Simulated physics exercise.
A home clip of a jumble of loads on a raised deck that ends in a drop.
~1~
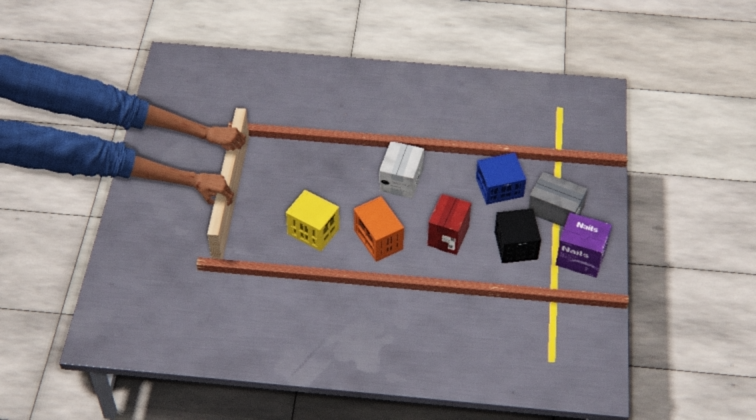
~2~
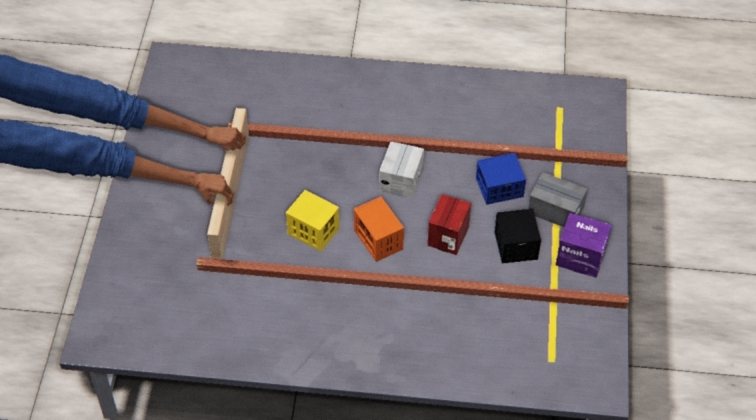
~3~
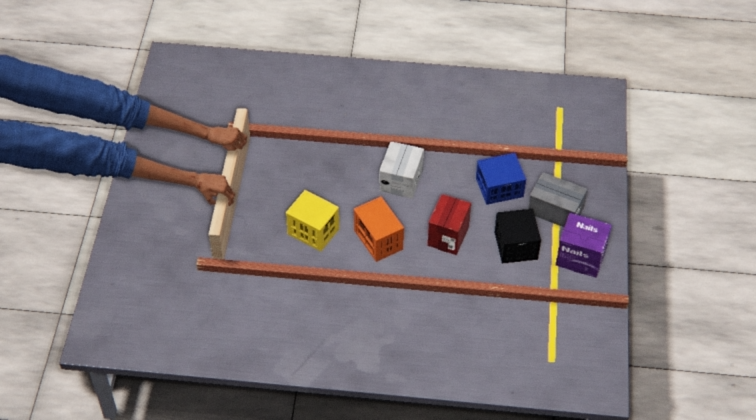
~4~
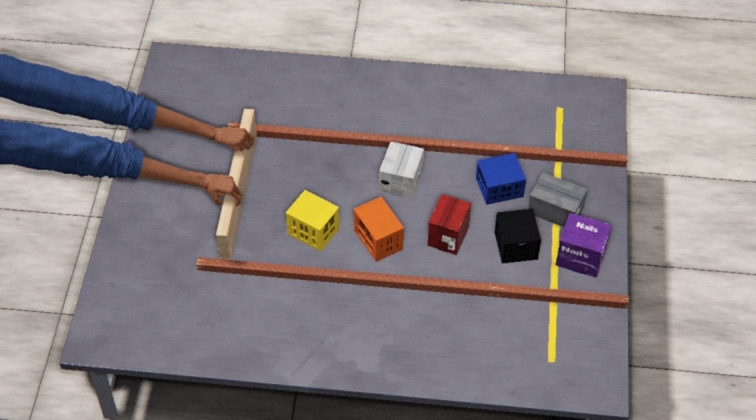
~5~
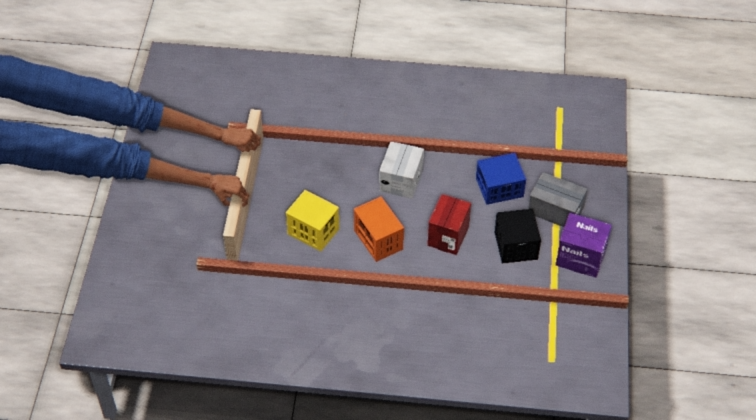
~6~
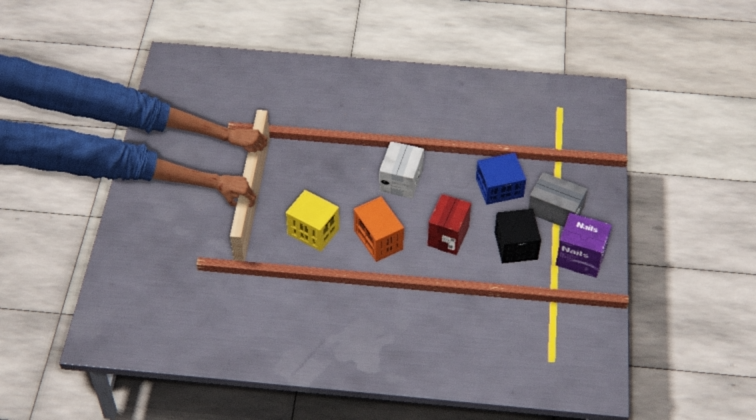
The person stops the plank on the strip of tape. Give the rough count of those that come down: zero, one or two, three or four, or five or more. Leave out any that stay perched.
Outcome: The number that fall off is three or four.
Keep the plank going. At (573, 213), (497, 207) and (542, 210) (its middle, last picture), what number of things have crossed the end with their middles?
The counts: 6, 1 and 4.
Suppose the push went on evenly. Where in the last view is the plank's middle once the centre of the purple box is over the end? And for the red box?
Near (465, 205) and (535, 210).
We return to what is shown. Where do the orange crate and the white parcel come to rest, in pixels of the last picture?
About (614, 250), and the other about (576, 183).
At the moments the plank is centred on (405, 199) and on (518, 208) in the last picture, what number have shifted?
5 and 8.
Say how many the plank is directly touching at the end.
That makes 2.
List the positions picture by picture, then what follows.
The first picture shows purple box (583, 245); grey parcel (557, 201); black crate (517, 236); plank (229, 184); tape (556, 226).
The second picture shows grey parcel (557, 201); red box (449, 225).
The third picture shows black crate (517, 236); plank (231, 184).
The fourth picture shows purple box (583, 245); orange crate (379, 229).
The fifth picture shows grey parcel (557, 201); blue crate (501, 179).
The sixth picture shows purple box (583, 245); grey parcel (557, 201); black crate (517, 236); plank (251, 186); tape (556, 226).
Soon after, none off yet; purple box at rest near (583, 245); grey parcel at rest near (557, 201); black crate at rest near (517, 236).
By the end, the number that fall off is three or four; fallen, red box, black crate, grey parcel and purple box.
